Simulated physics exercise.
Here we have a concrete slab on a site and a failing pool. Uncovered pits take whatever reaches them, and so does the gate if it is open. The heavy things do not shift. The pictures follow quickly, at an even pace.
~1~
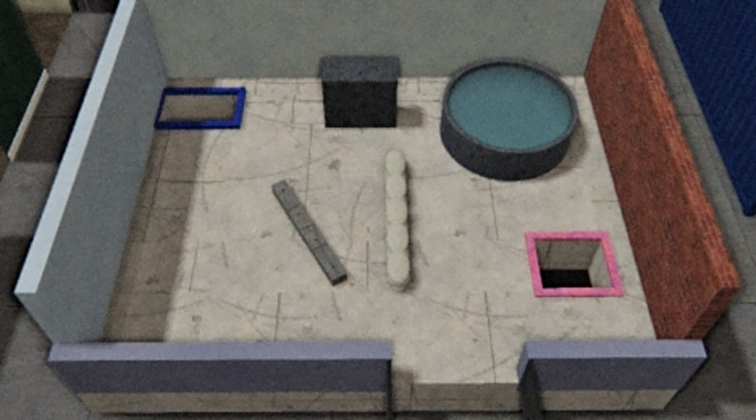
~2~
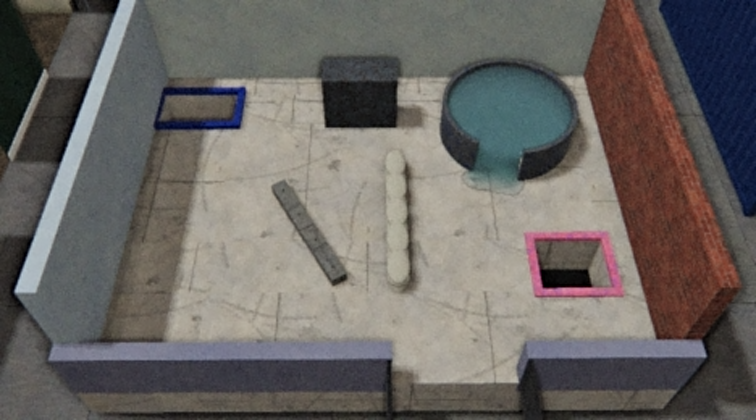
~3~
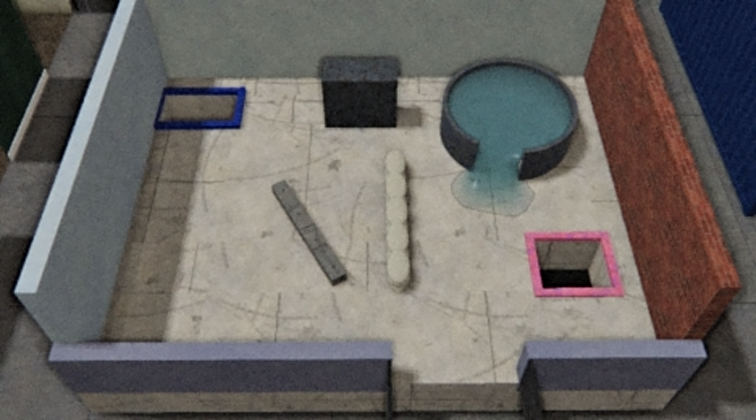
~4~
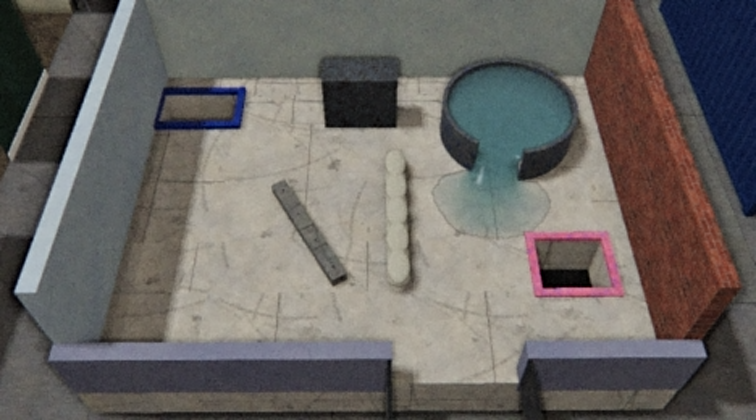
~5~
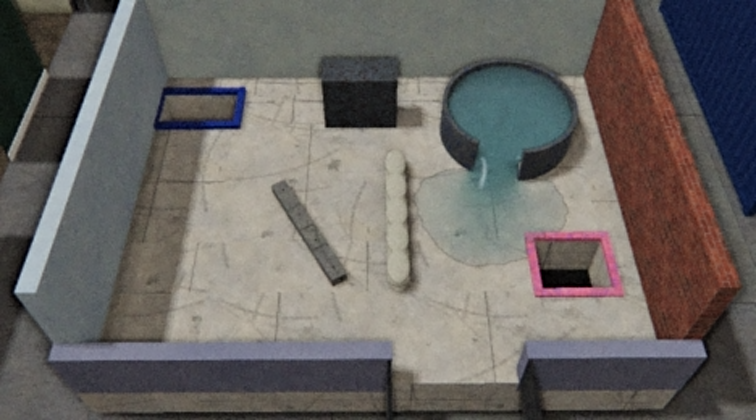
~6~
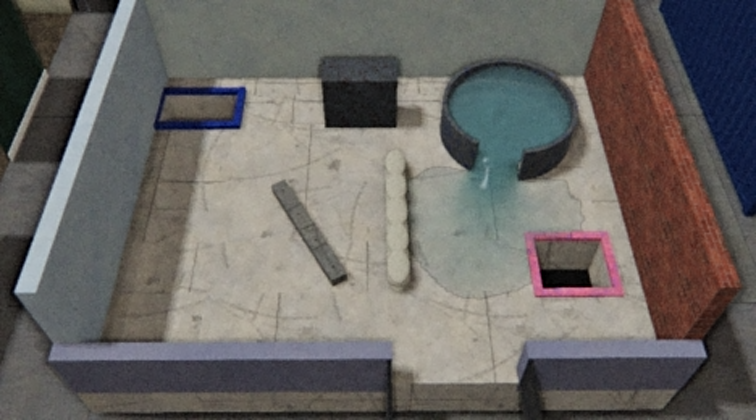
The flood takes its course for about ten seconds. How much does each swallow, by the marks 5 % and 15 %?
One by one: The gate takes over 15 %; the pink pit takes between 5 and 15 %; the blue pit takes under 5 %.
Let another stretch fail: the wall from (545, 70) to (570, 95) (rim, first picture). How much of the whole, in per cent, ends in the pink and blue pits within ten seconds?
Parts in a hundred: Pink 15, blue 4.
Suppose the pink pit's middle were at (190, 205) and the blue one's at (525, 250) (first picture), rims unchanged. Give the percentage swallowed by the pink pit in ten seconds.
Roughly, in per cent: Pink 0.
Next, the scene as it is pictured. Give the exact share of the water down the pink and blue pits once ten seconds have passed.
Near 8 and 0 in a hundred.
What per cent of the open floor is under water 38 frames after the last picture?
Near 40 in a hundred.
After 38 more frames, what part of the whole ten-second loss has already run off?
Roughly 75 per cent.
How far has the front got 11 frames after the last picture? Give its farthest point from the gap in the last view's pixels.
Near (293, 367).
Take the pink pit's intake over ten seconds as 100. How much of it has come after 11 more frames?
Near 45 in a hundred.
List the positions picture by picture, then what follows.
The first frame shows still water in the round pool at (509, 107).
In the second frame, water pours out at (497, 168) and has run to (467, 180).
In the third frame, water pours out at (496, 169) and has run to (466, 203).
In the fourth frame, the front is at (460, 227), out from the gap at (496, 169).
In the fifth frame, water pours out at (497, 169) and has run to (468, 259).
In the sixth frame, the front is at (458, 290), out from the gap at (497, 168).
A moment on, water covers 20 % of the floor; the gate 0 %, the pink pit 1 %, the blue pit 0 %.
Next, water covers 25 % of the floor; the gate 7 %, the pink pit 3 %, the blue pit 0 %.
Then, water covers 30 % of the floor; the gate 19 %, the pink pit 5 %, the blue pit 0 %.
Later, water covers 40 % of the floor; the gate 34 %, the pink pit 7 %, the blue pit 0 %.
In the end, water covers 40 % of the floor; the gate 48 %, the pink pit 8 %, the blue pit 0 %.
